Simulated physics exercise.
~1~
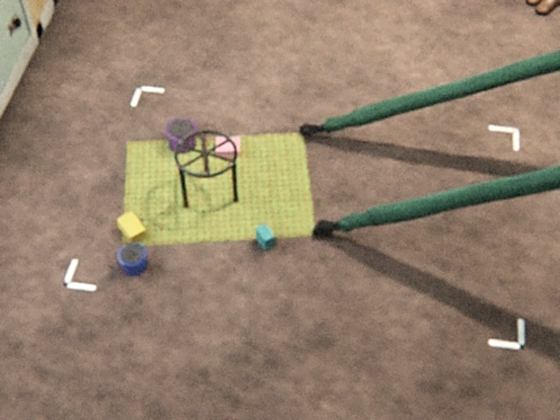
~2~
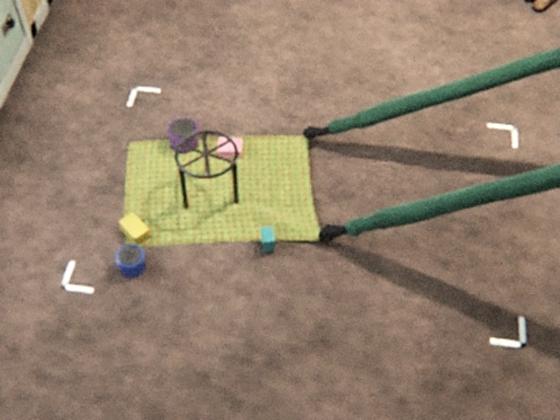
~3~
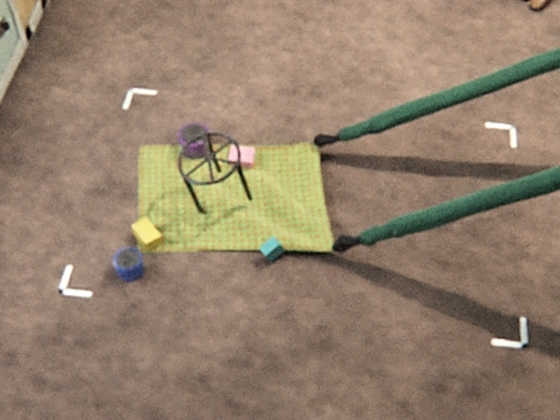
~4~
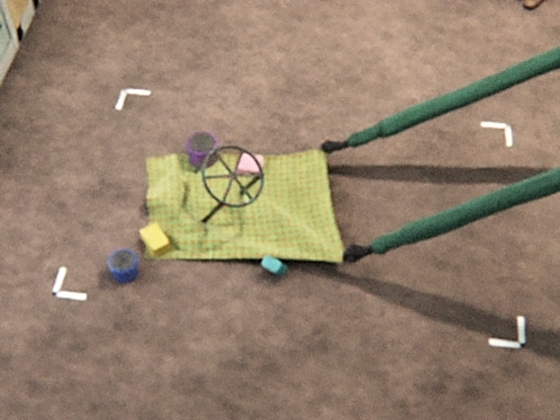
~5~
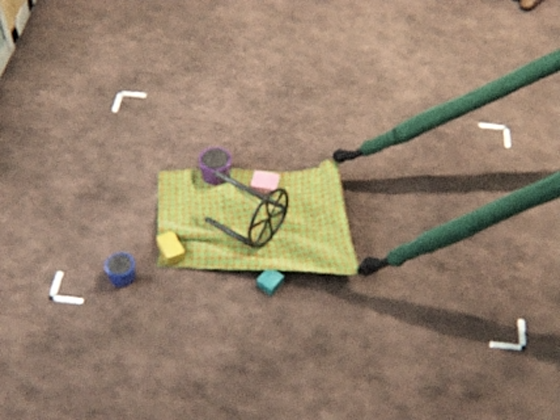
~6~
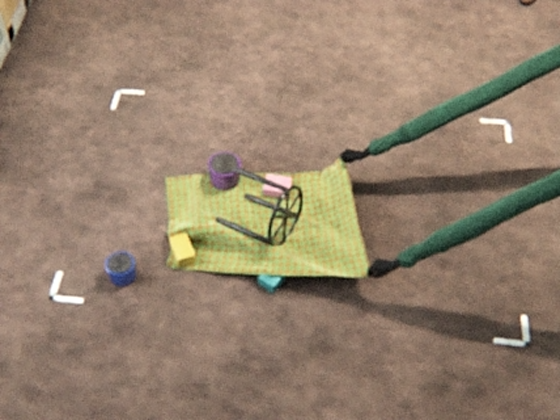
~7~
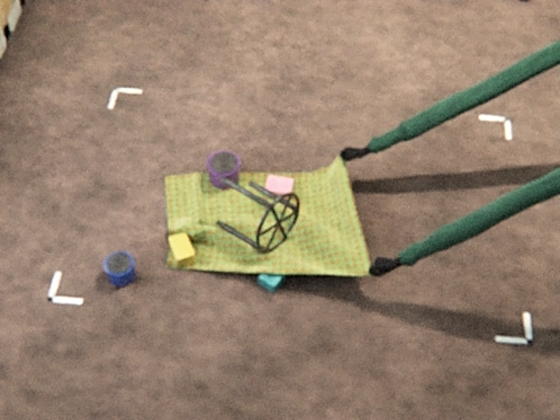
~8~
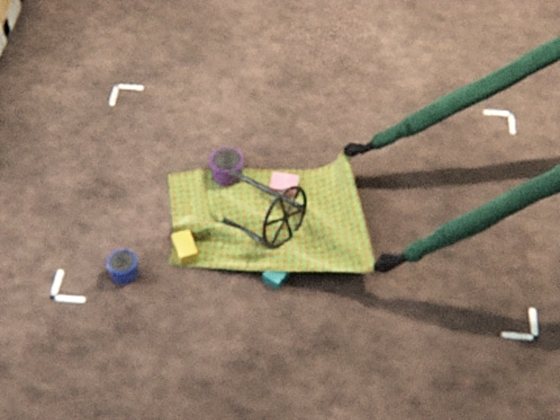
The clip shows two green arms pulling a thin green rug to the right and slightly down, carrying purple and blocky pink and yellow items, while a black stool tips onto its side. The rug then nearly stops, with a teal block at its lower edge and the blue pot left behind.
